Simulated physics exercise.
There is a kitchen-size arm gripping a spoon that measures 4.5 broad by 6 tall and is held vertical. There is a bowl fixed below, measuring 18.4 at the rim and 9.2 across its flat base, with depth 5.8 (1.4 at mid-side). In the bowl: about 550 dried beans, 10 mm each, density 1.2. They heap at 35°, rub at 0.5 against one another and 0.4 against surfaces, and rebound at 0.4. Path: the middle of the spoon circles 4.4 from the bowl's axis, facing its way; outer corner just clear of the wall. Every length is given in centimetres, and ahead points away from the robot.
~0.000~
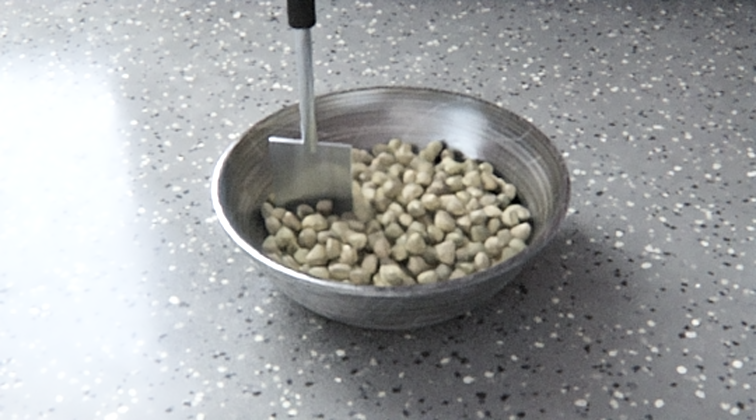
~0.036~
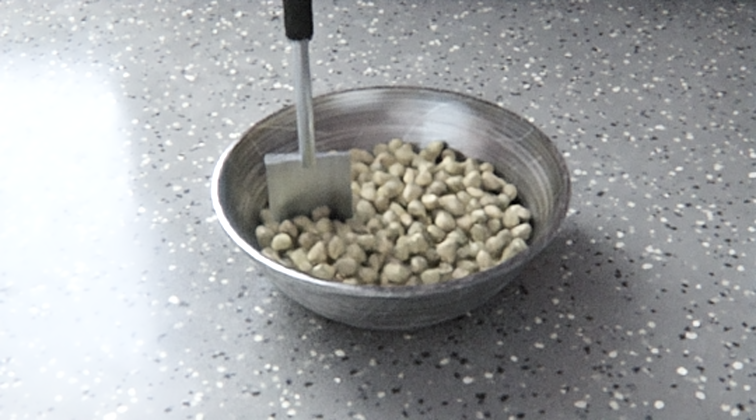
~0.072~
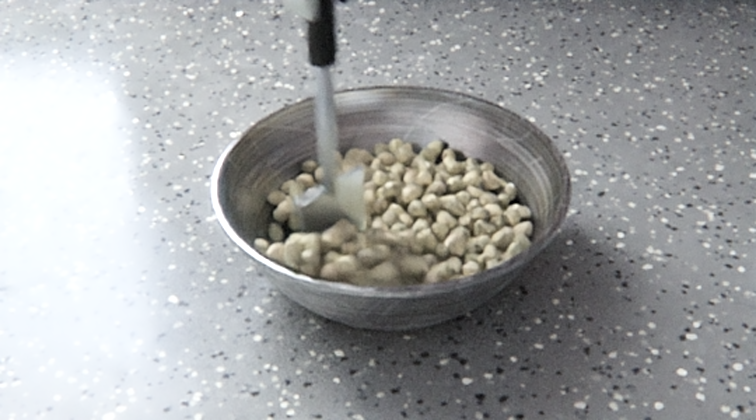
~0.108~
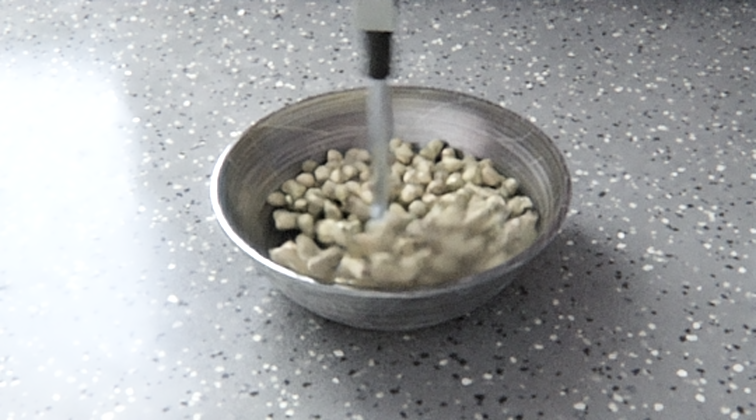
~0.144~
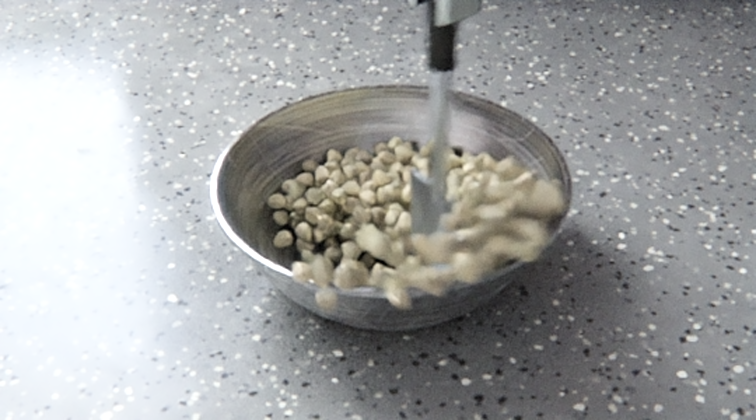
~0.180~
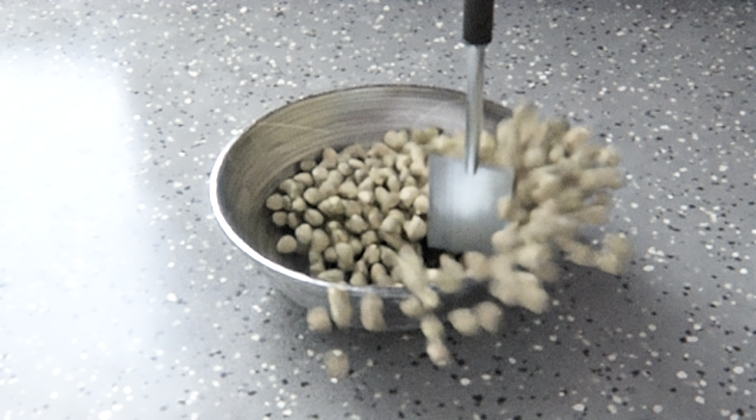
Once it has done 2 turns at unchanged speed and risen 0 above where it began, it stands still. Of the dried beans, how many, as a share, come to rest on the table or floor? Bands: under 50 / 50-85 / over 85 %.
50-85 %.
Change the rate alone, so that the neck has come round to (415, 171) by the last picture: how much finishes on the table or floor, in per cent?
About 45 %.
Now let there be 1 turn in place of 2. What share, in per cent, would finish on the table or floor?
Then roughly 45 percent.
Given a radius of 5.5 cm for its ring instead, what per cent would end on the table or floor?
It would be close to 45 per cent then.
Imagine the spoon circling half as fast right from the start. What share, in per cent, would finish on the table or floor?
I'd expect about 30 %.
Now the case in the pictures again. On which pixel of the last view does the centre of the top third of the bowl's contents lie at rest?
It is centred near (329, 261).
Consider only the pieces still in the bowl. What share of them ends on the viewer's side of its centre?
55 %.
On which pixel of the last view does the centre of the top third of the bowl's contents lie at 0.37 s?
About (270, 211).
After 0.37 s, 23° round, highest piece 11 above the table; 311 in the bowl, 131 on the table or floor, 107 in flight or on the tool.
After 0.57 s, 233° round, highest piece 9 above the table; 285 on the table or floor, 228 in the bowl, 36 in flight or on the tool.
After 0.87 s, 0° round, highest piece 5 above the table; 349 on the table or floor, 199 in the bowl, 1 in flight or on the tool.
After 1.57 s, 0° round, highest piece 5 above the table; 350 on the table or floor, 199 in the bowl.
In the end, 350 on the table or floor, 199 in the bowl. That is 64 % on the table or floor.
